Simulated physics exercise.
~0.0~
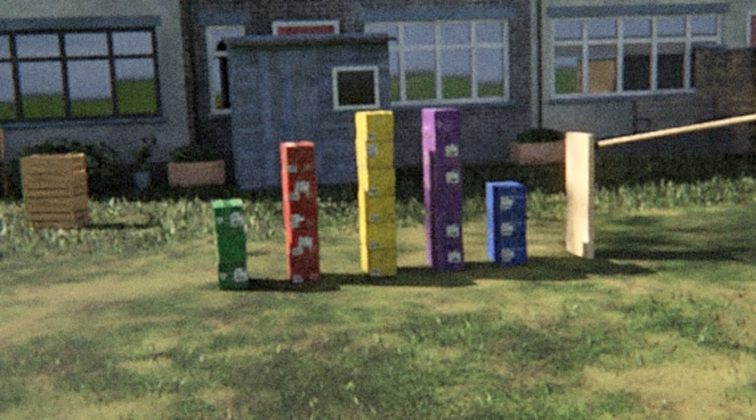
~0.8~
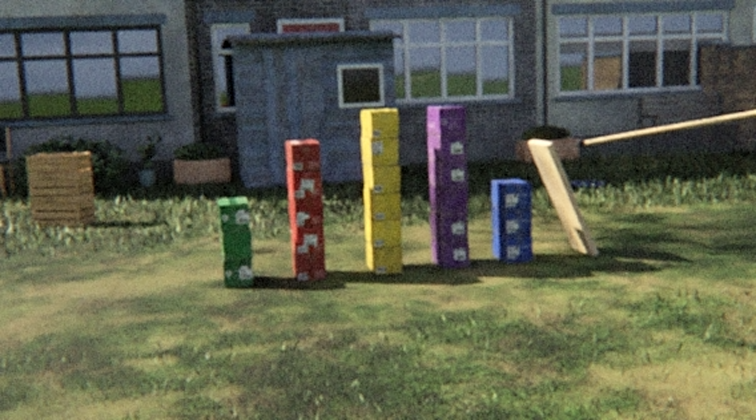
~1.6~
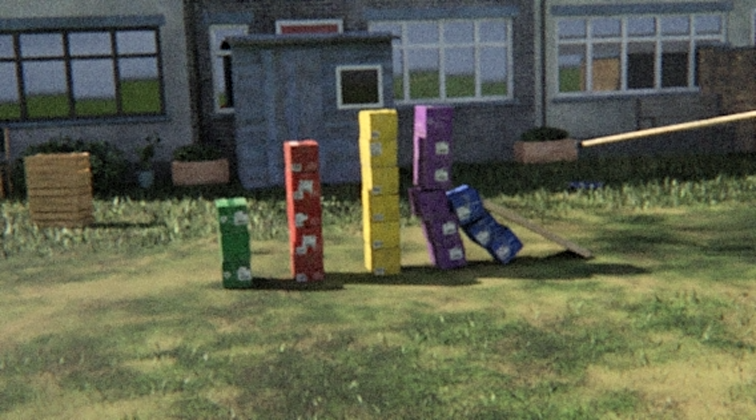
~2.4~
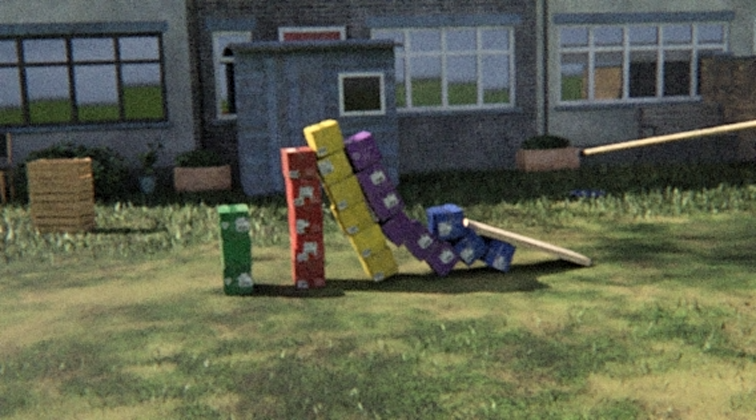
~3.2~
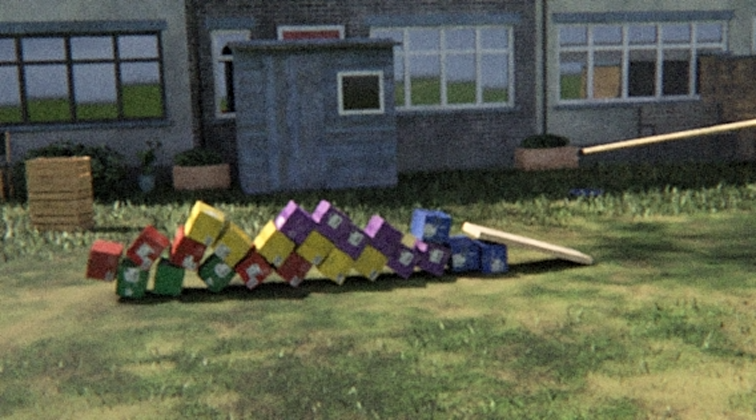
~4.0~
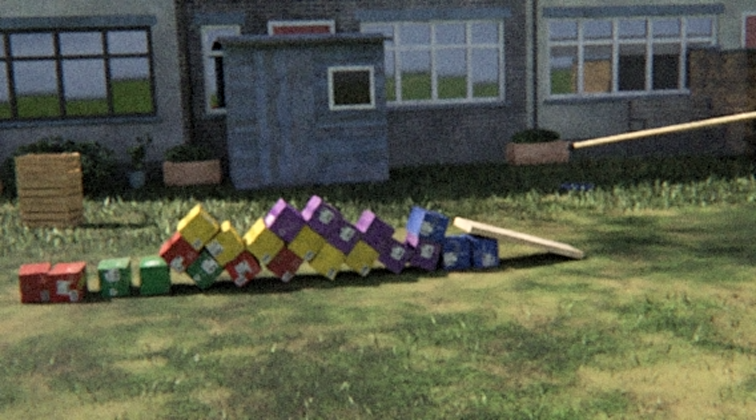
At the start, five loose stacks of parcels, green, red, yellow, purple and blue from left to right, stand in a row on the grass before a shed and houses, with an upright board at the right. A pole pushes the board, which tips left toward the short blue stack. The blue parcels topple into the purple stack, which buckles and leans onto the yellow one. The yellow stack tilts against the red, and then the red and green stacks collapse leftward too. Finally, all the stacks lie in a low, jumbled line, with red and green parcels at the far left and the board resting slanted against the blue ones.
